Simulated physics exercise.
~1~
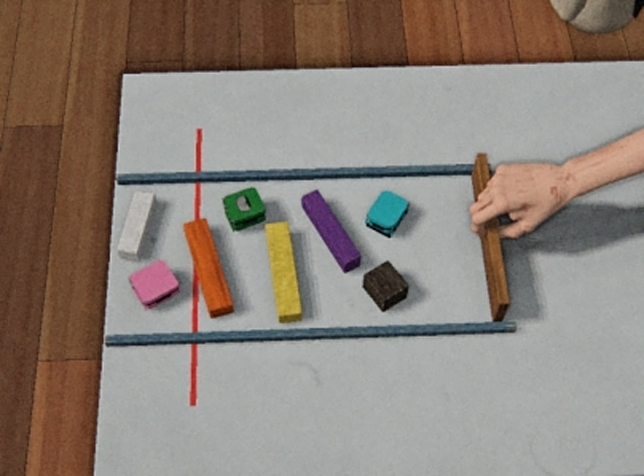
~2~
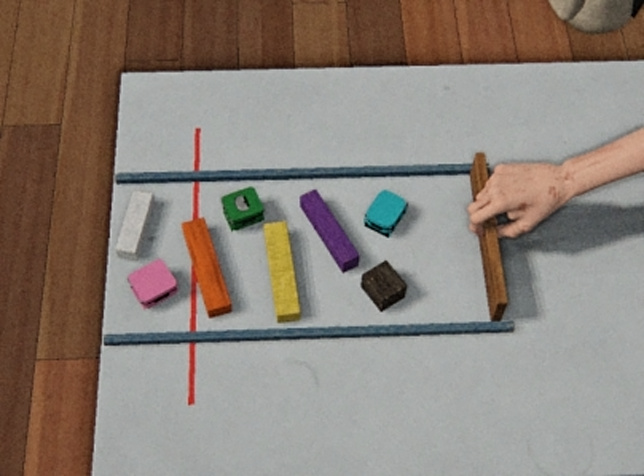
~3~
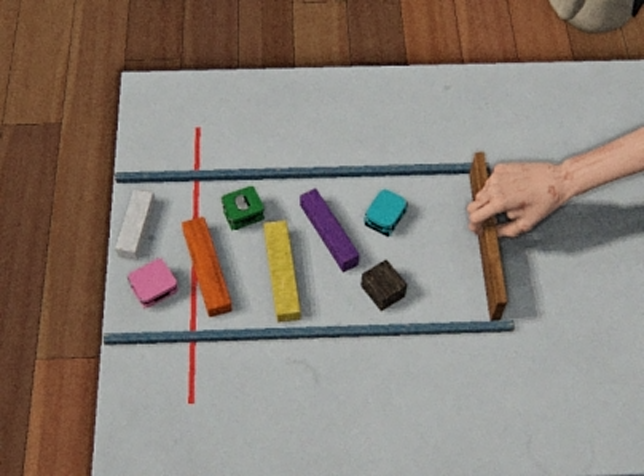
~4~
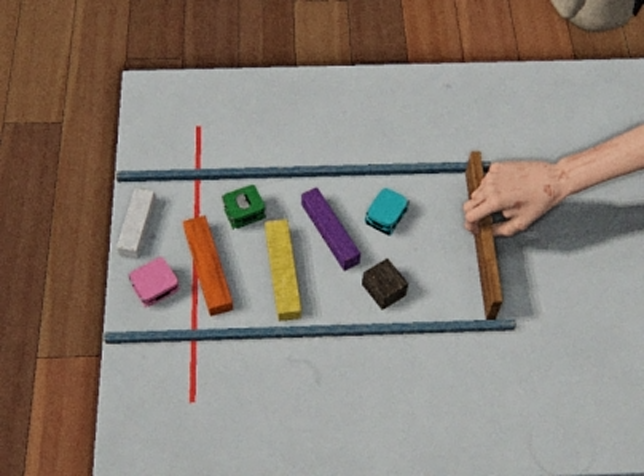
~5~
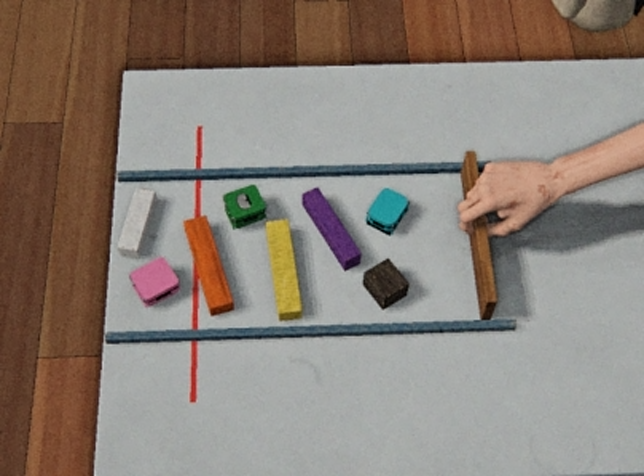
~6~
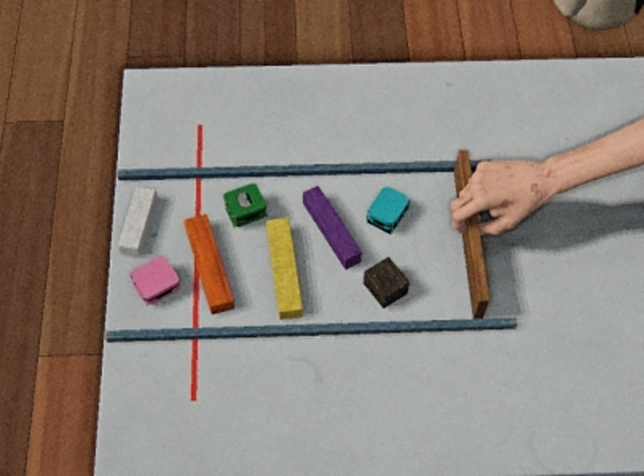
A hand slides a wooden board slightly left toward eight colourful sticks and blocks.
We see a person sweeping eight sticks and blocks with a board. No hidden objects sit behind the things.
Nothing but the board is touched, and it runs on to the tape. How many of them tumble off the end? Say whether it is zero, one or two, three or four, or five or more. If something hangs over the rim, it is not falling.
The push clears one or two off the end, I'd bet.
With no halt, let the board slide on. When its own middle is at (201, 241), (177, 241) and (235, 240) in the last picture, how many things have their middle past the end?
2, 4, 0.
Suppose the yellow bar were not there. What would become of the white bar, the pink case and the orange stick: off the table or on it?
Outcome for the white bar: It drops; for the pink case: It stays; for the orange stick: It stays.
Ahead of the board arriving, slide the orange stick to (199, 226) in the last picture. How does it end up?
Result: The orange stick ends down.
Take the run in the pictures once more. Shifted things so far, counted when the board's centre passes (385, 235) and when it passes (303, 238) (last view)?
Counts: 2 and 5.
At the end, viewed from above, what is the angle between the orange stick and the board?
The angle comes out near 15 degrees.
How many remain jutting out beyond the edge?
That comes to 2 of them.
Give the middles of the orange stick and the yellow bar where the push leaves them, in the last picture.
The orange stick ends up near (120, 275), and the yellow bar near (147, 280).
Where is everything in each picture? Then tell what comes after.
The first picture shows white bar (137, 226); pink case (155, 286); orange stick (208, 268); board (489, 236); tape (196, 256).
The second picture shows pink case (154, 285); turquoise case (386, 214).
The third picture shows orange stick (207, 266); yellow bar (282, 271).
The fourth picture shows white bar (137, 223); green case (244, 208).
The fifth picture shows pink case (156, 283); black block (386, 284).
The sixth picture shows white bar (138, 221); pink case (156, 282); orange stick (209, 263); board (470, 233); tape (197, 252).
A little later, none off yet; white bar at rest near (138, 221); pink case at rest near (156, 282); orange stick at rest near (209, 263).
Next, none off yet; white bar at rest near (138, 221); pink case at rest near (156, 282); orange stick shifted a little near (197, 266).
When it is over, the number that fall off is one or two; down, pink case and white bar.
